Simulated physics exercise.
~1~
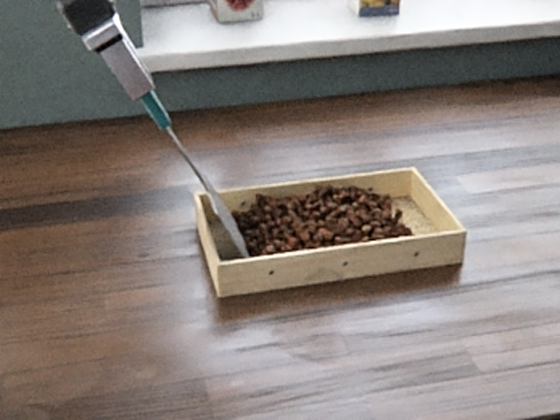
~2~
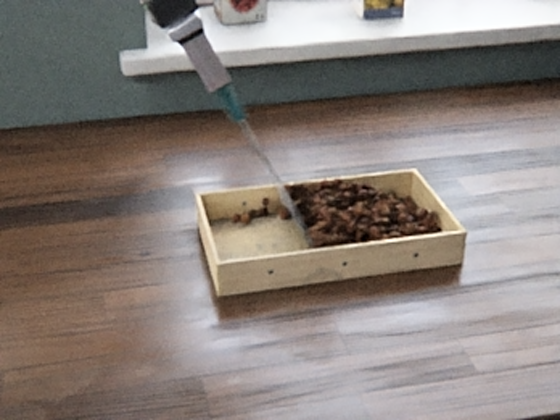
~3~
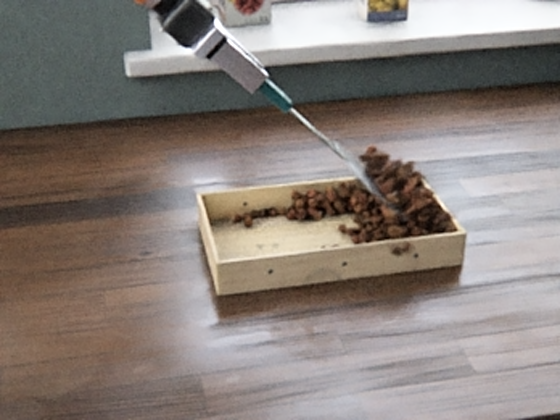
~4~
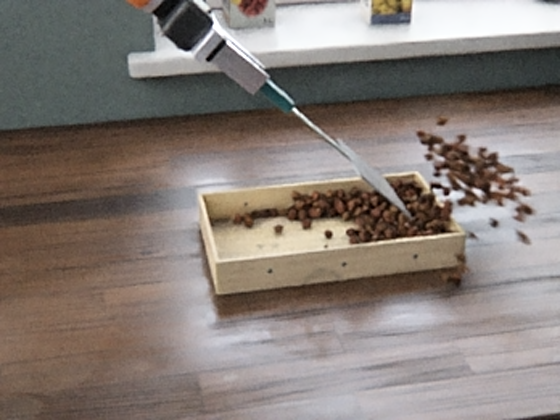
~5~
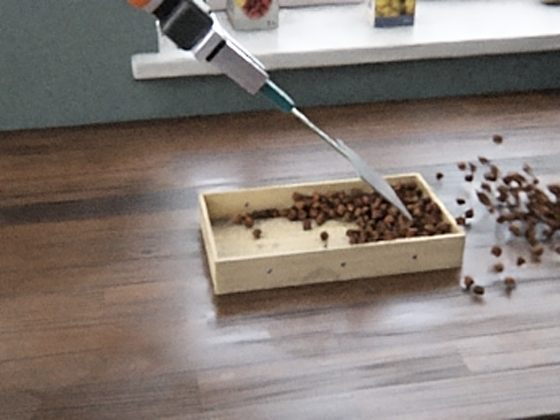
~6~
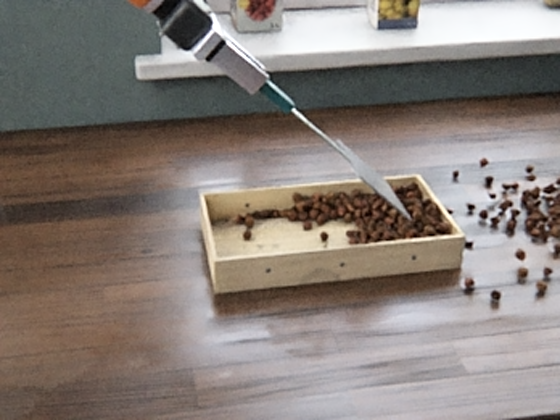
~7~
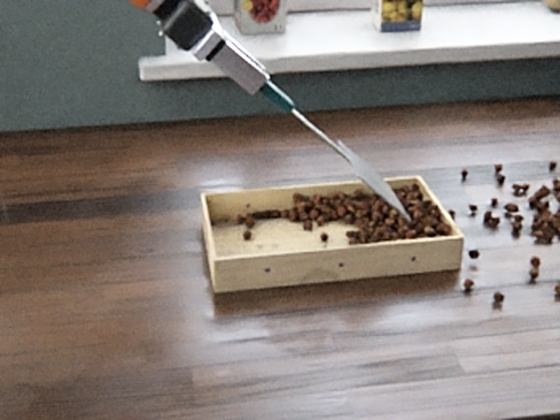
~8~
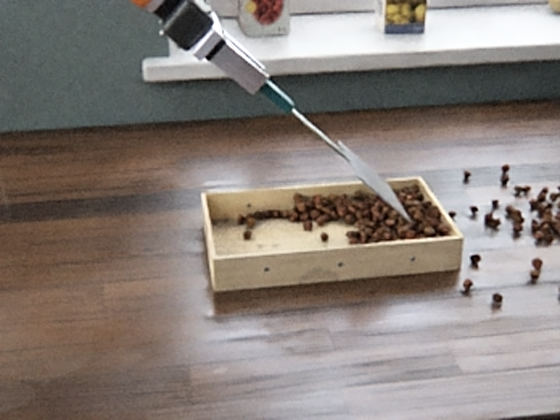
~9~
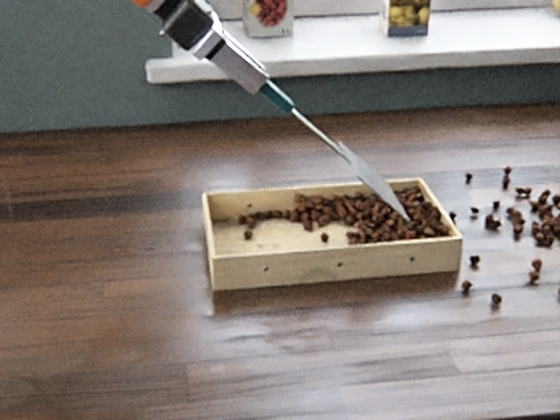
On a wooden tabletop, a robot arm's turner pushing brown pellets rightward through a shallow tray, flinging some out, then stopping.
